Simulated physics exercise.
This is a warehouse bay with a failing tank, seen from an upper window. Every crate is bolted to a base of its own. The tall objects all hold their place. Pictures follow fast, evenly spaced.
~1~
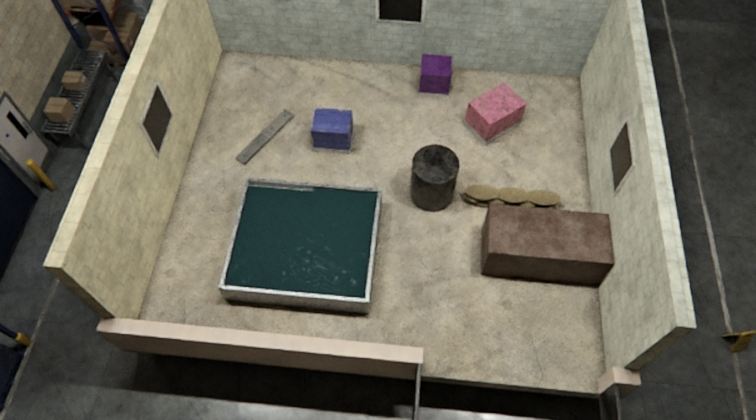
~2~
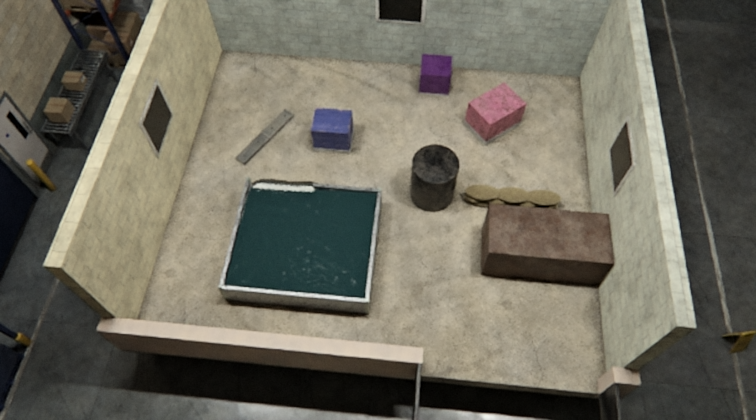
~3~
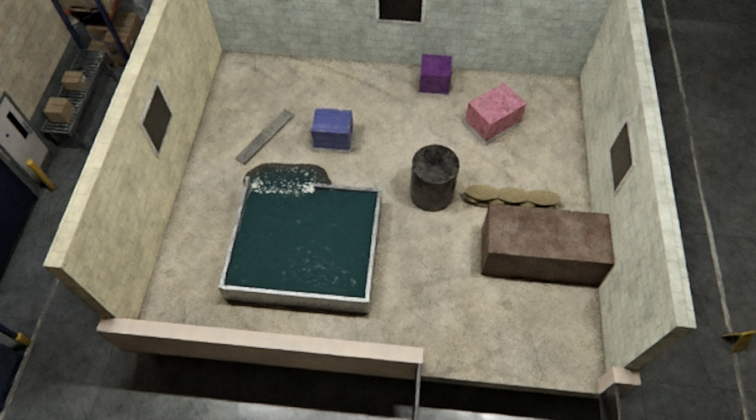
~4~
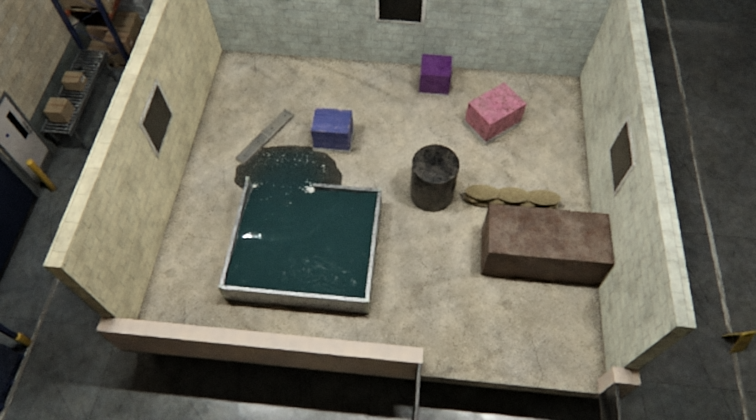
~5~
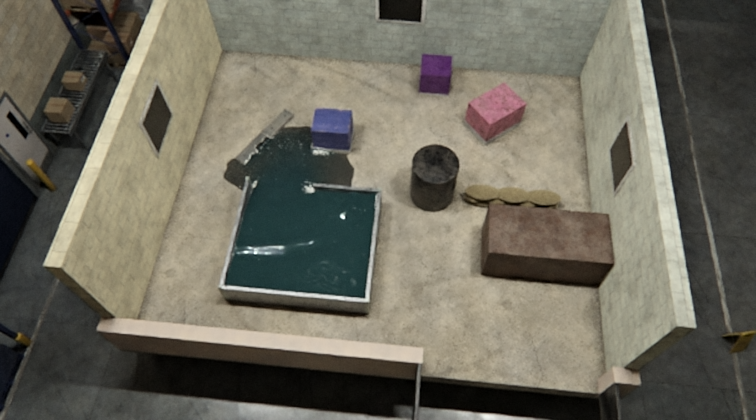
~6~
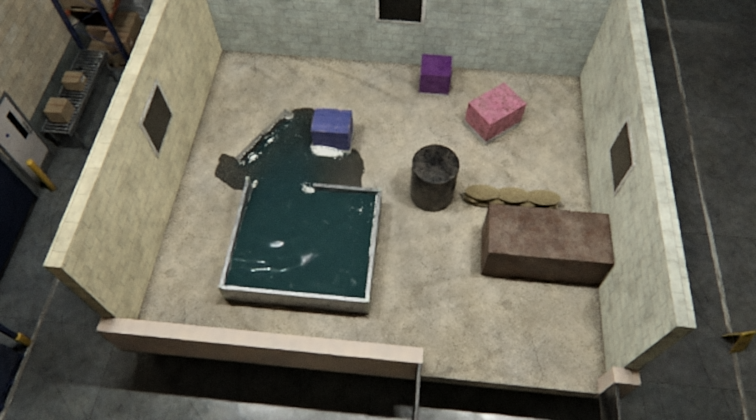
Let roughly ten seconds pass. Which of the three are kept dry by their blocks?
The pink crate remains dry; the purple crate ends up wet; the blue crate ends up wet.
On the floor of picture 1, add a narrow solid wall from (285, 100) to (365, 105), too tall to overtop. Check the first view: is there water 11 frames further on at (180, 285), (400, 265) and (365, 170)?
Taking the three spots in order: Spared, spared, soaked.
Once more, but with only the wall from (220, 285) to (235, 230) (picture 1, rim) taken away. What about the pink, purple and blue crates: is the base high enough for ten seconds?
Pink: Not flooded; purple: Flooded; blue: Not flooded.
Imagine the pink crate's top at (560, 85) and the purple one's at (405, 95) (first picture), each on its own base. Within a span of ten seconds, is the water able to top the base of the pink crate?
Within ten seconds the pink crate is overtopped.
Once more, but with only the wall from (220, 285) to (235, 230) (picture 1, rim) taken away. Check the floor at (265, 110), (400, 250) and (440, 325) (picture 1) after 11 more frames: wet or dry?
The first comes out untouched, the second untouched, the third untouched.
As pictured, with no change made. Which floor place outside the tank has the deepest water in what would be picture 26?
My finger goes to (261, 56).
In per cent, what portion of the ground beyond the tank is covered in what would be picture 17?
Close to 30 in a hundred, I think.
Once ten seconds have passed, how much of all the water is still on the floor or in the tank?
100 in a hundred.
A moment on, water covers 15 % of the floor; the pink crate not reached, the purple crate not reached, the blue crate water round its plinth.
Next, water covers 30 % of the floor; the pink crate not reached, the purple crate not reached, the blue crate water round its plinth.
Then, water covers 35 % of the floor; the pink crate water round its plinth, the purple crate water round its plinth, the blue crate water round its plinth.
Later, water covers 55 % of the floor; the pink crate water round its plinth, the purple crate water round its plinth, the blue crate water round its plinth.
In the end, water covers 85 % of the floor; the pink crate stayed above the water, the purple crate was topped, the blue crate was topped.
